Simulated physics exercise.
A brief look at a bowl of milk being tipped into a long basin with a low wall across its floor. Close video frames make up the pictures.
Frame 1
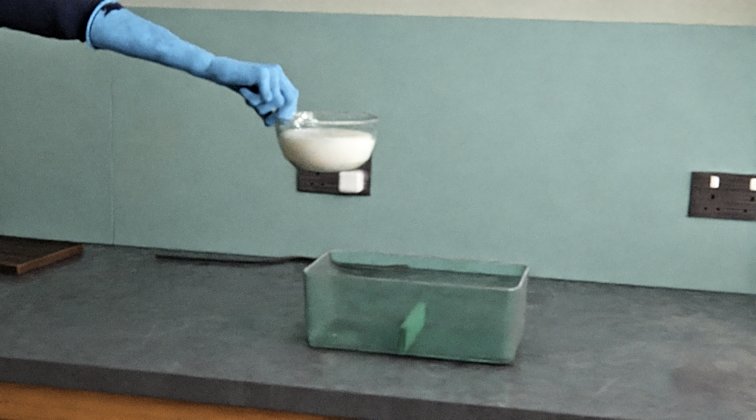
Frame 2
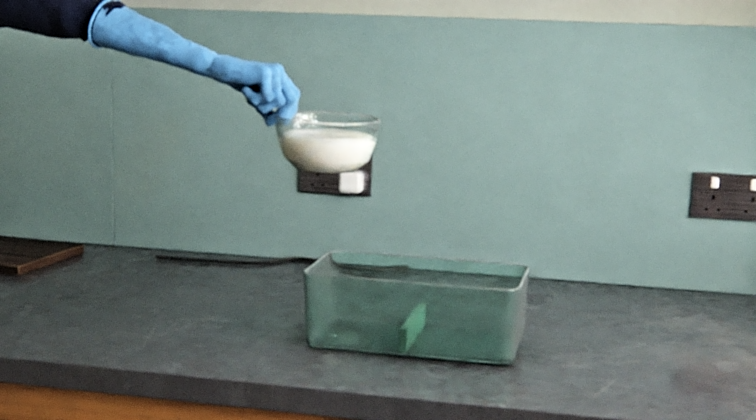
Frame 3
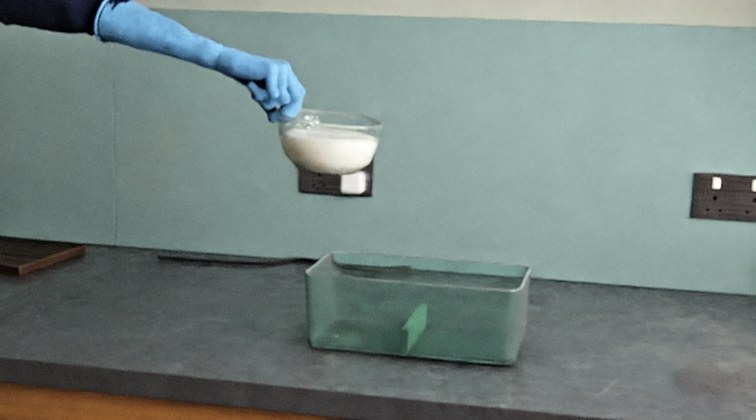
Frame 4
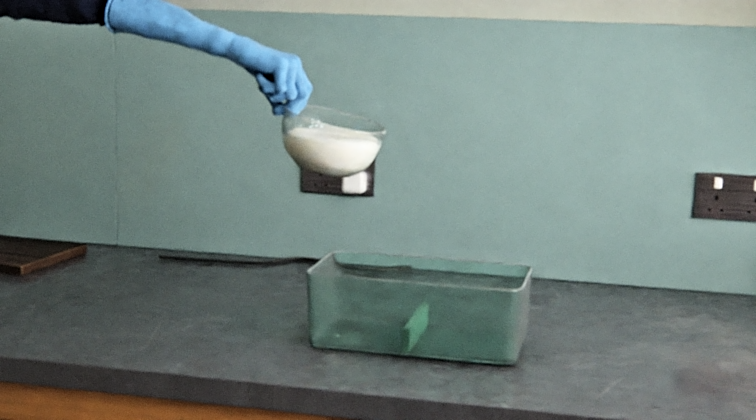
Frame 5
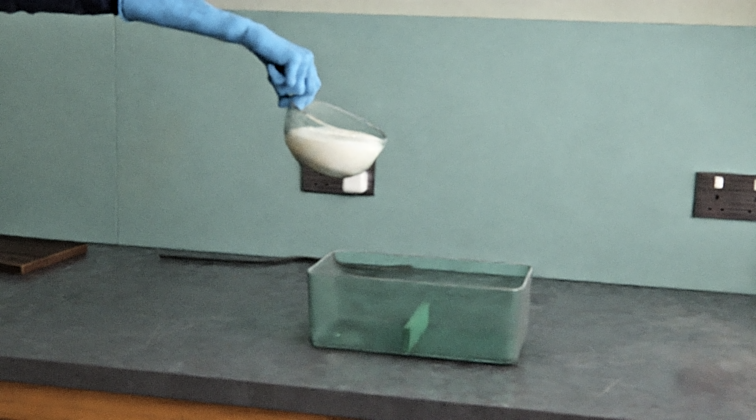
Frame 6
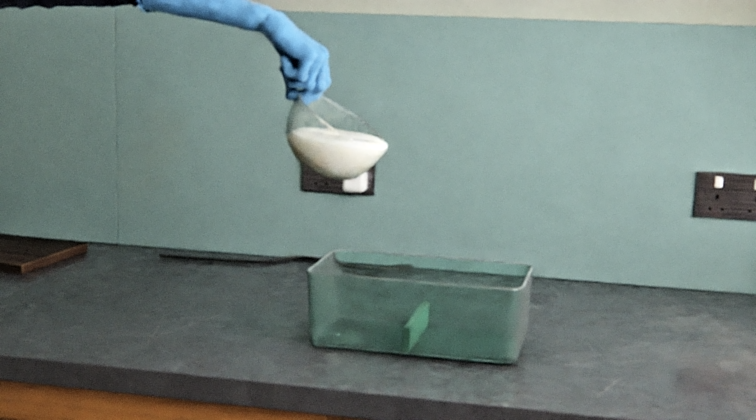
A blue-gloved hand gradually tilts a glass bowl of milk rightward above a long basin.
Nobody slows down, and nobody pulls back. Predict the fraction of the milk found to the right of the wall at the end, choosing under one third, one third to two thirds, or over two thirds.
Middle share.
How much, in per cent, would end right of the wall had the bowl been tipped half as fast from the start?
Around 60 percent.
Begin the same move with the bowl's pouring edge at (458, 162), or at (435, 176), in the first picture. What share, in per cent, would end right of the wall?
You'd see around 85 per cent, and then around 85 per cent.
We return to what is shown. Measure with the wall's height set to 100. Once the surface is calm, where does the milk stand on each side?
Once it is still, the left part shows 40 per cent and the right part 30.
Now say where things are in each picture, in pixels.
It leans 0°; its right rim is at (376, 121); the milk meets the walls at (282, 132) and (374, 136); the long basin's rim runs from (317, 262) to (523, 278); the wall's top is at (413, 316), in the first frame.
It leans 1°; its right rim is at (377, 123); the milk meets the walls at (283, 132) and (374, 137), in the second frame.
It leans 6°; its right rim is at (380, 127); the milk meets the walls at (285, 131) and (377, 140), in the third frame.
It leans 12°; its right rim is at (383, 133); the milk meets the walls at (288, 130) and (380, 141), in the fourth frame.
It leans 21°; its right rim is at (385, 141); the milk meets the walls at (290, 129) and (382, 142), in the fifth frame.
It leans 32°; its right rim is at (384, 151); the milk meets the walls at (291, 130) and (383, 143); 1 per cent is over the edge, in the sixth frame.
A moment on, the bowl is tipped on its side and 26 per cent is still to pour, 5 is left of the wall and 11 right of it.
Next, the bowl is tipped right over and 4 per cent is still to pour, 47 is left of the wall and 40 right of it.
Then the bowl is tipped right over and 0 per cent is still to pour, 56 is left of the wall and 40 right of it.
Later the bowl is tipped right over and 0 per cent is still to pour, 57 is left of the wall and 40 right of it.
In the end 56 per cent lies left of the wall, 40 right of it and 3 outside.
